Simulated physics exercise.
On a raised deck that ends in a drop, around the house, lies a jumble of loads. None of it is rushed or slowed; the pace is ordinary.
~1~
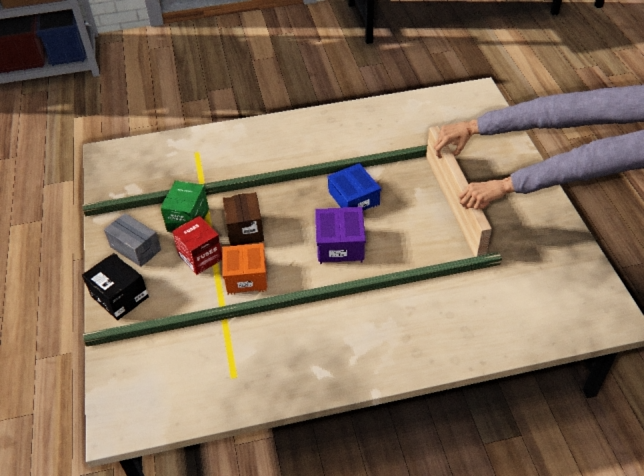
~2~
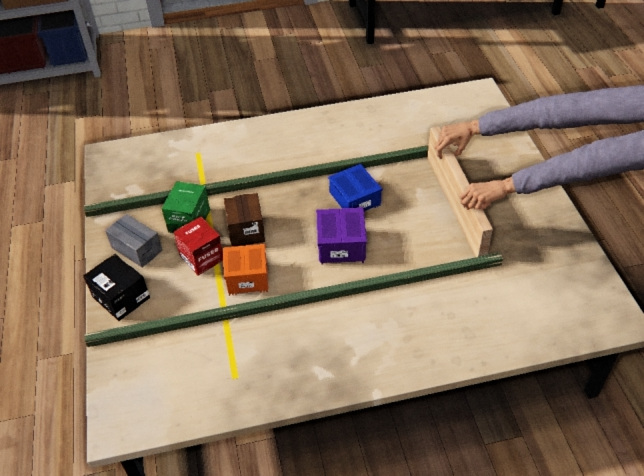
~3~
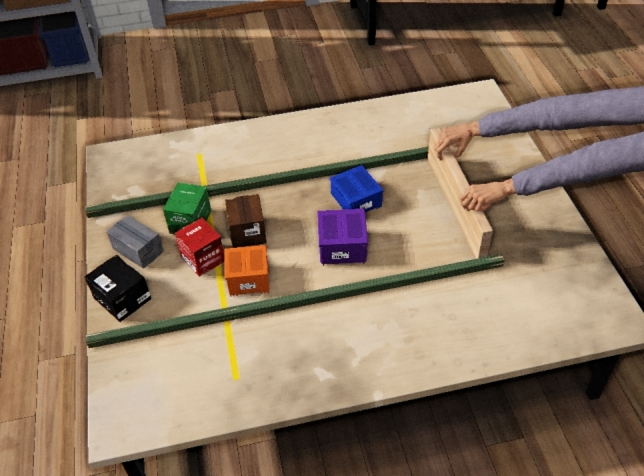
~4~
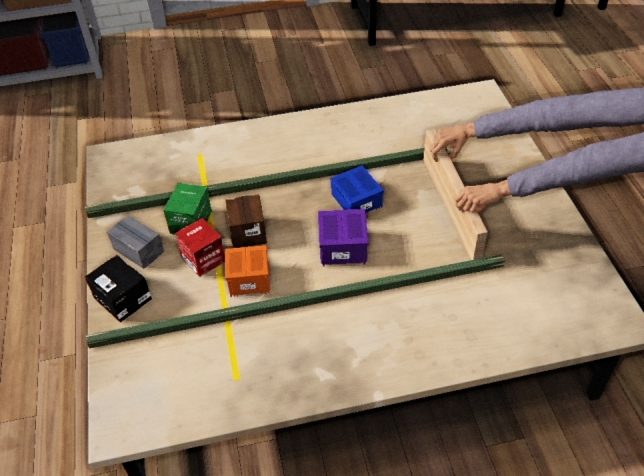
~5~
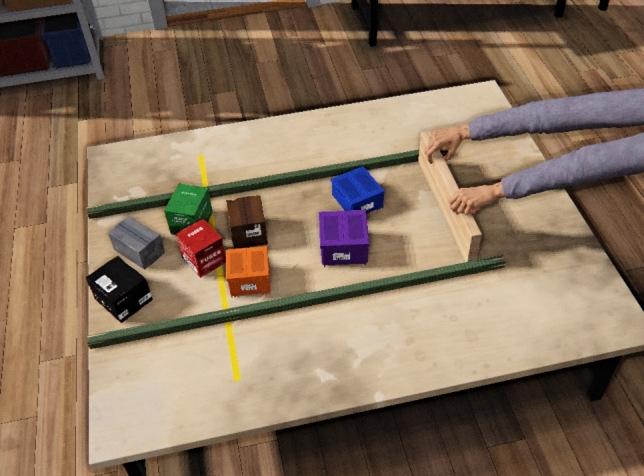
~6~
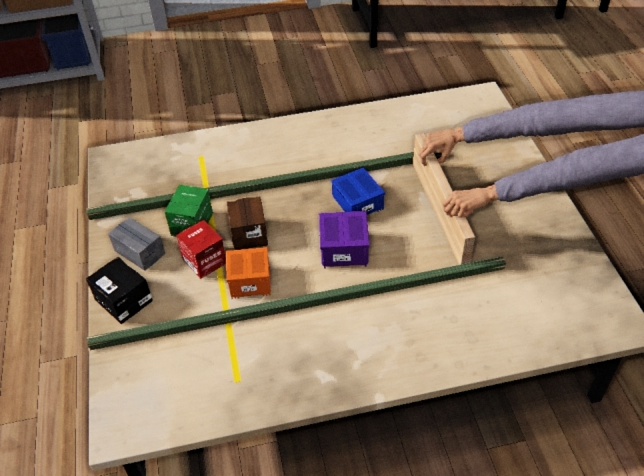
A wooden plank, held upright by two hands, slid slowly a short way left between two green rails, while the colourful boxes scattered ahead of it, around a yellow line, stayed put.
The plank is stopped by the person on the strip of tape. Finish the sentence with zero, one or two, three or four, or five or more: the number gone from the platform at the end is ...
The number gone from the platform at the end is zero.
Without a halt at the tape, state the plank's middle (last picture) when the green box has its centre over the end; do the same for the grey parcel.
With the green box it sits around (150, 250), with the grey parcel around (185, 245).
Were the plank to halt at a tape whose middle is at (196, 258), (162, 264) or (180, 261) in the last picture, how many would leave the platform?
In order: 1, 3 and 2.
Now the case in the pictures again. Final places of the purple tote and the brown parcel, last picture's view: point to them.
The purple tote finishes at (195, 270); the brown parcel finishes at (158, 245).
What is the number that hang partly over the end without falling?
That'd be 1.
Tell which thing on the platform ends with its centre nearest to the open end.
The black parcel is the one.
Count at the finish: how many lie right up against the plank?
That makes 2.
Soon after, none off yet; black parcel at rest near (120, 290); grey parcel at rest near (137, 243); green box at rest near (189, 212).
In the end, the number that fall off is zero.
